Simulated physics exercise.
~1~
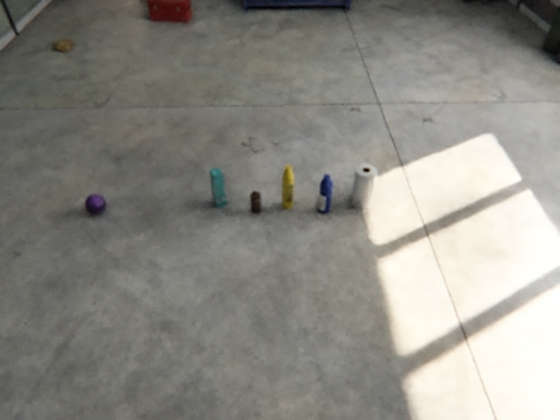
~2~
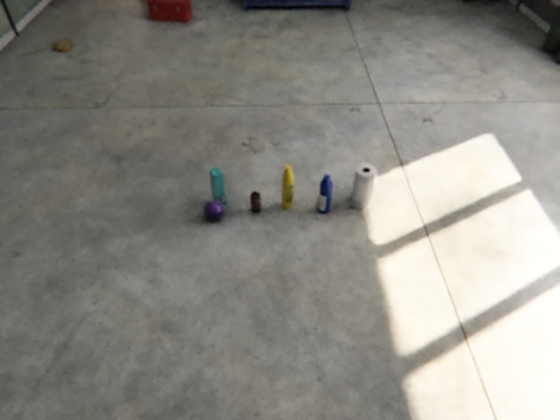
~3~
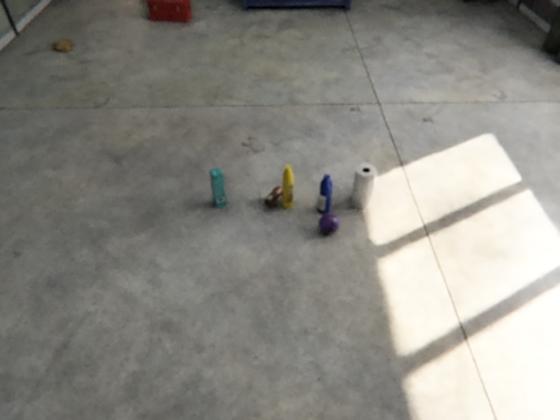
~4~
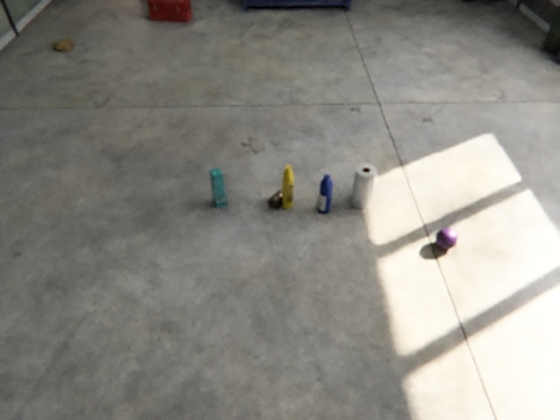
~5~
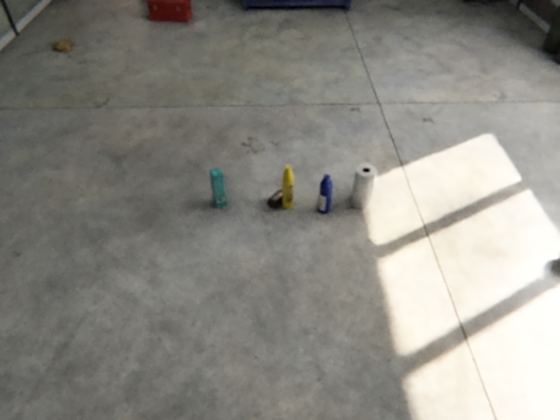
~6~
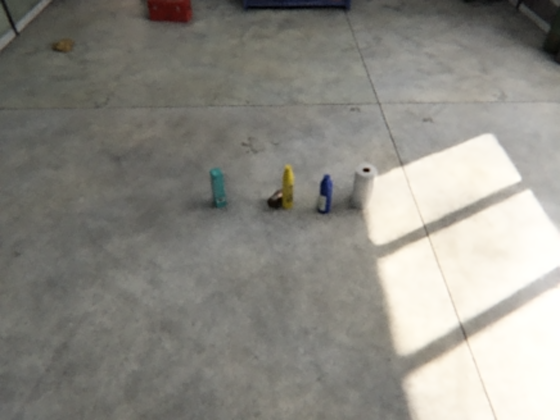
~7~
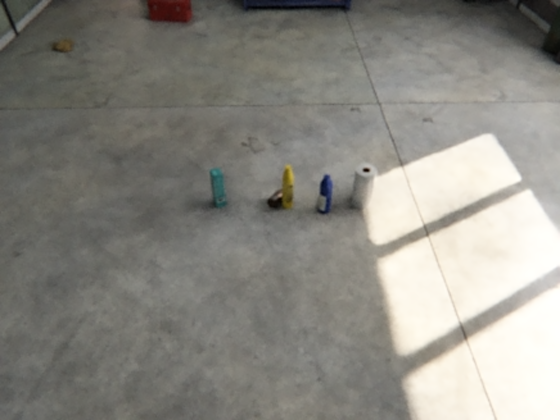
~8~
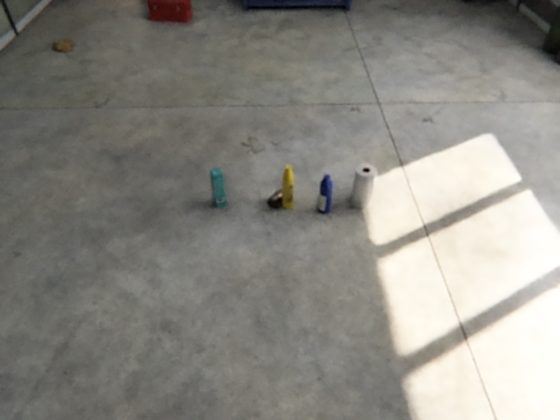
A purple ball rolls in from the left across a grey concrete floor, seen from above, where a patch of sunlight falls at the right. Five things stand in a loose row near the middle, from left to right a turquoise carton, a small brown can, a yellow bottle, a blue bottle and a white roll. The ball reaches the front of the carton and moves on to the right. The can tips over and ends up beside the yellow bottle as the ball passes before the blue one. The ball crosses the sunlit patch and leaves at the right. The can stays lying down, while the other four remain standing.
